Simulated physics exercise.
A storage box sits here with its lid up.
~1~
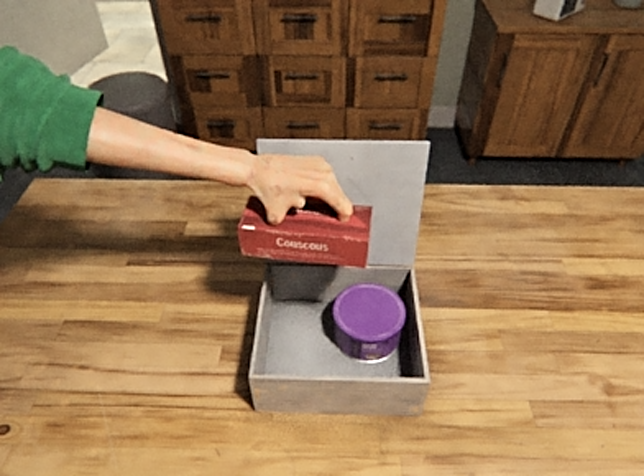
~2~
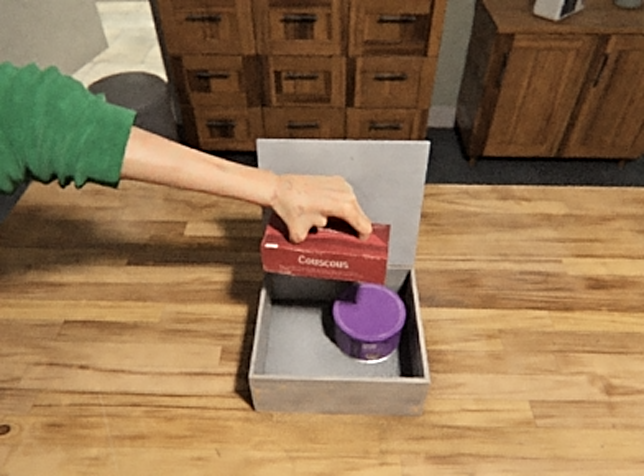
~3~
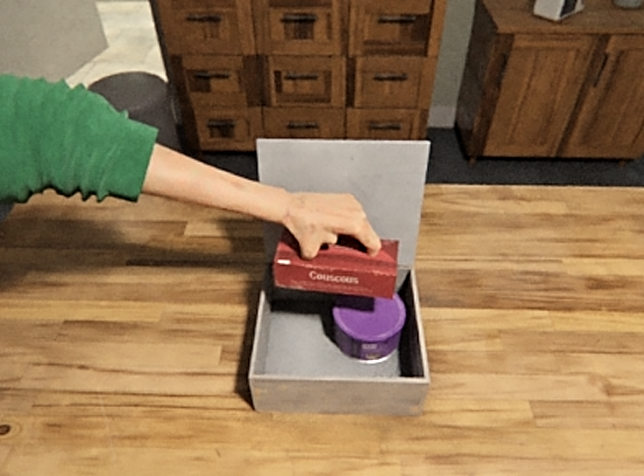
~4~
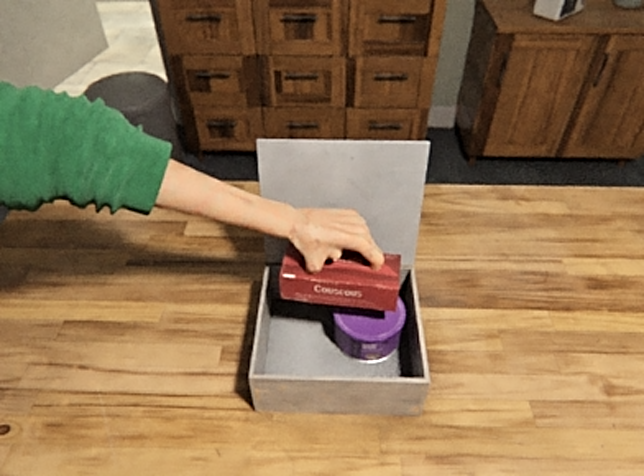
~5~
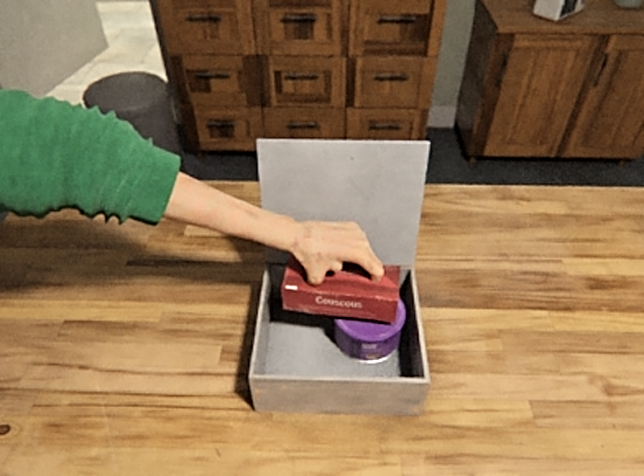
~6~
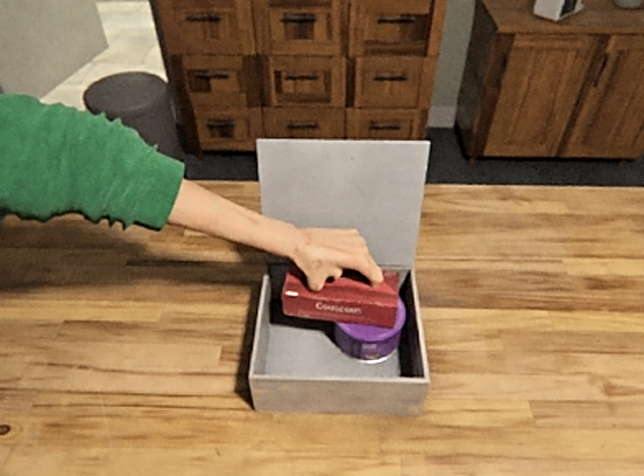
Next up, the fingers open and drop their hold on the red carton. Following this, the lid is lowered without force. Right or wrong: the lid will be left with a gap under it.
Right.
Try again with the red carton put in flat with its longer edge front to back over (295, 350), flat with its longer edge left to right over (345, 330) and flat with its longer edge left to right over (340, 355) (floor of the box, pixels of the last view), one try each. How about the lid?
The first time the lid goes down fully, the second time it can't shut, and the third time it goes down fully.
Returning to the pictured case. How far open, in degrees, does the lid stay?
Lid angle from rim - close to 45°.
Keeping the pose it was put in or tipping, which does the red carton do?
Once everything settles, it keeps its original angle.
Then, 1.20 s past the last view, lid starting down.
Then, 1.50 s past the last view, lid 70° above the rim.
Then, 1.70 s past the last view, lid 49° above the rim.
Finally, lid 43° above the rim; both still in place. Final places as the last picture's camera would see them, red carton near (341, 295).
